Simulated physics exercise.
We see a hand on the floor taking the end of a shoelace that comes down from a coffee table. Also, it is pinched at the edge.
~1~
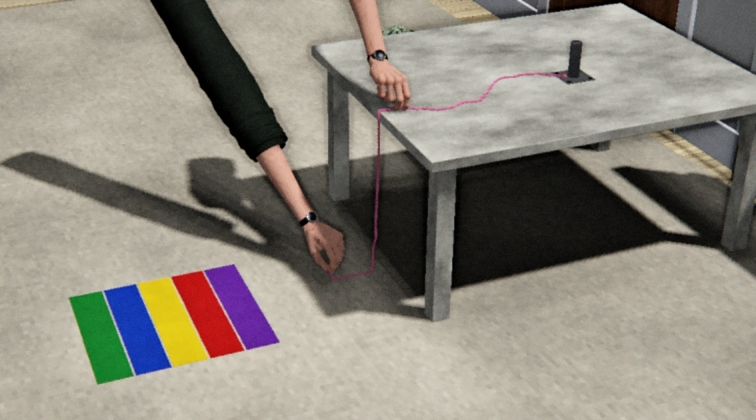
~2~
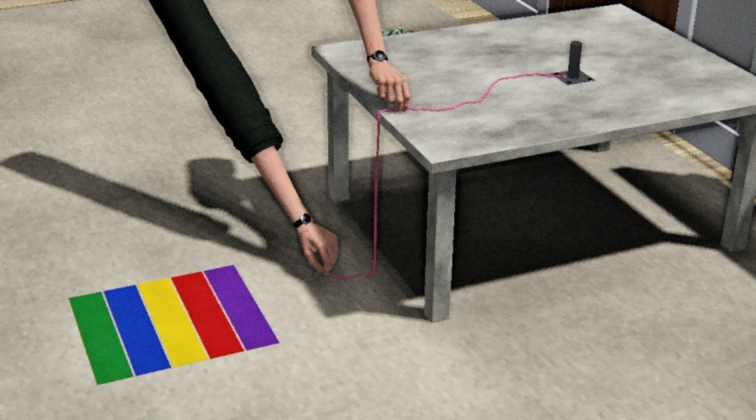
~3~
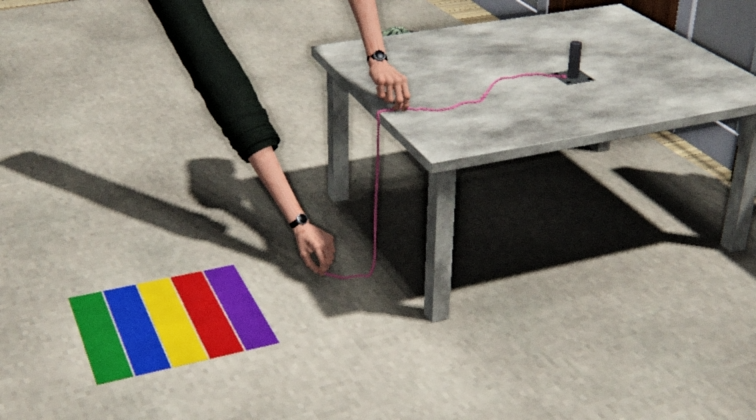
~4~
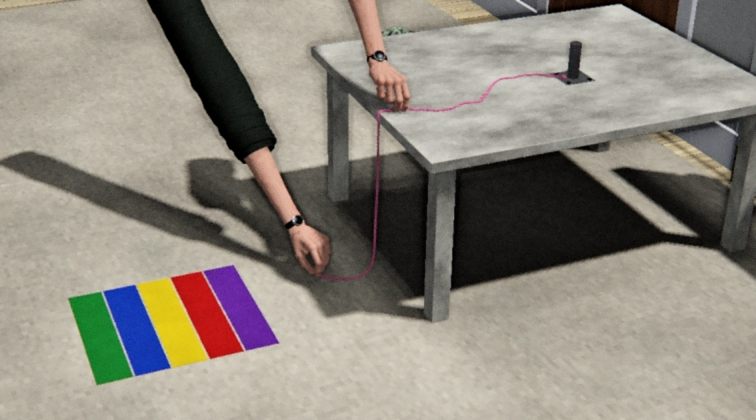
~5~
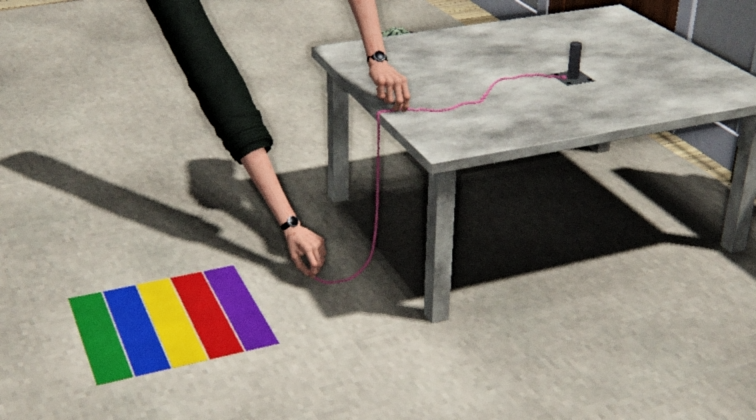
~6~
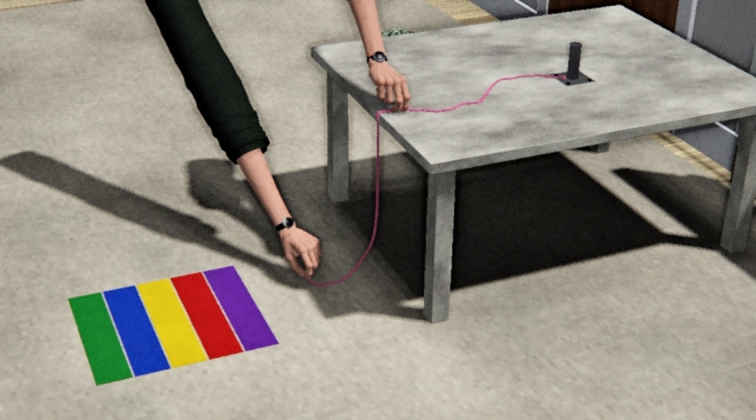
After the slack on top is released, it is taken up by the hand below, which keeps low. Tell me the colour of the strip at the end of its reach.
It is yellow.
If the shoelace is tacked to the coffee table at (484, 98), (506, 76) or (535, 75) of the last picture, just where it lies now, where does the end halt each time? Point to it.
In order: (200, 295), then (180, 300), then (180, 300).
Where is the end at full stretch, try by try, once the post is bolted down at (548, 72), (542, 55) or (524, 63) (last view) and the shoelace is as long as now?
Close to (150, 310), (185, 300) and (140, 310) in that order.
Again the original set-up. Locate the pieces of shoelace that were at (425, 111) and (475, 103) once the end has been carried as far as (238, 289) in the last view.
They end up somewhere around (390, 112) and (445, 105).
Soon after, end near (238, 289); over purple.
After that, end near (194, 299); over red.
At the stop, end near (167, 304); over yellow. It halts on the yellow strip.
